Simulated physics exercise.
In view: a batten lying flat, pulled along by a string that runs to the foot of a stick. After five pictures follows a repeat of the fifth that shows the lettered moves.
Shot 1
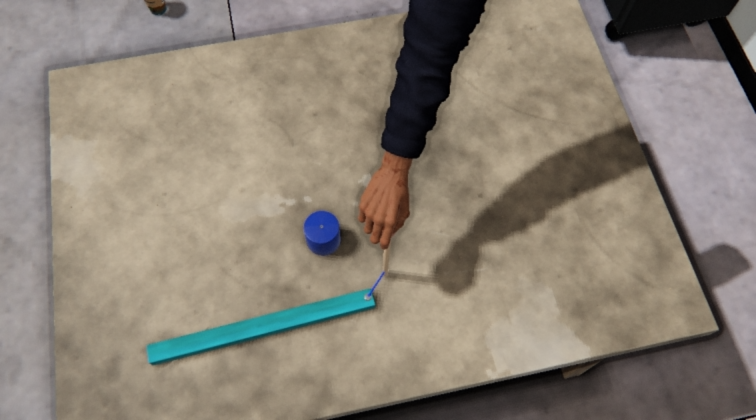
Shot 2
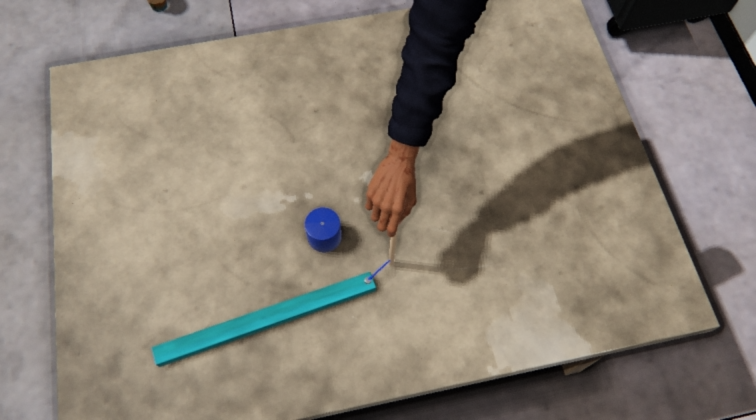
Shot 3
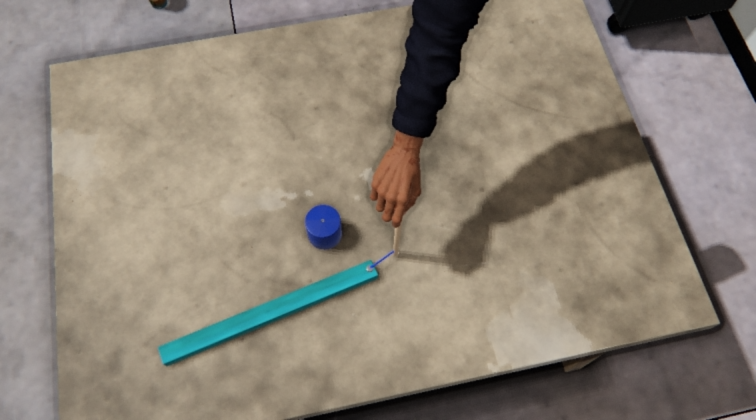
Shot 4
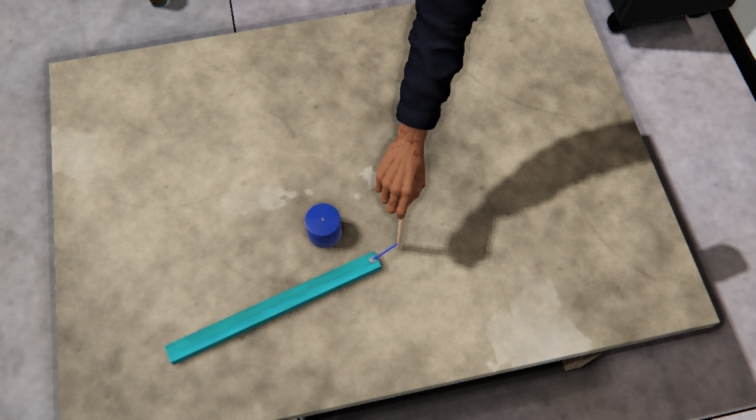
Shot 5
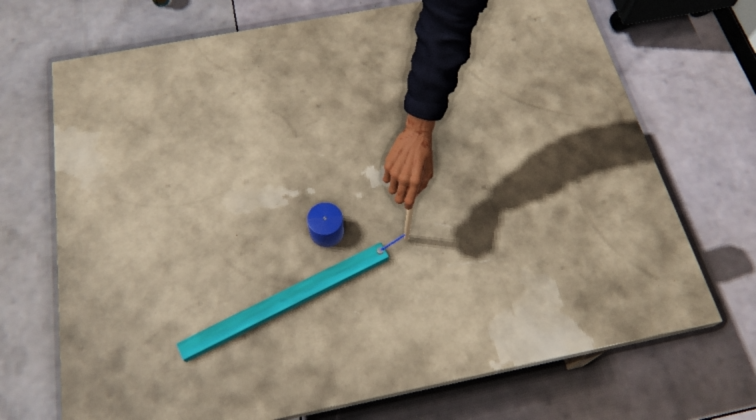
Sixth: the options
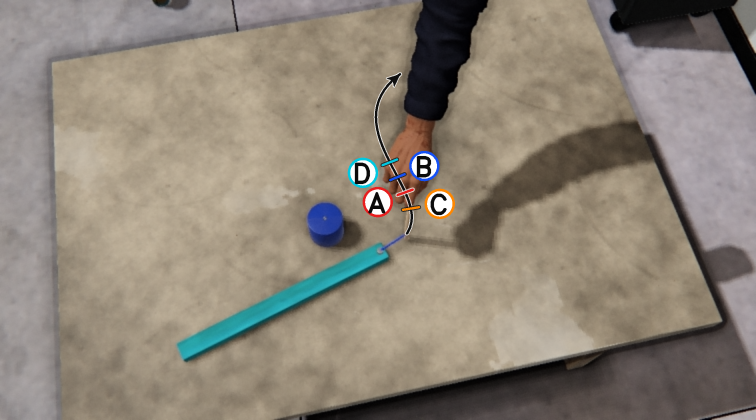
A hand with a stick pulls a turquoise batten by a string, drawing it slightly up and right past a blue tin.
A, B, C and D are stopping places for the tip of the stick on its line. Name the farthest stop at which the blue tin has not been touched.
The farthest safe stop is A.
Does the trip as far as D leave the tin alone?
No.
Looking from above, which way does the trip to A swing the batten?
For that mark, anticlockwise.
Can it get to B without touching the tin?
For that mark, no.
On the marked copy, A at (405, 192); B at (398, 177); C at (411, 209); D at (390, 162); the route from (407, 234) via (382, 146) to (400, 74).
Following A. Soon after the start, foot of the stick (412, 220), middle of the batten (296, 291).
Later, foot of the stick (410, 205), middle of the batten (303, 284).
In the end, foot of the stick (405, 193), middle of the batten (306, 279); nothing has been touched.
As for the rest, B is too far, the tin has been hit; C is safe but short; D is too far, the tin has been hit.
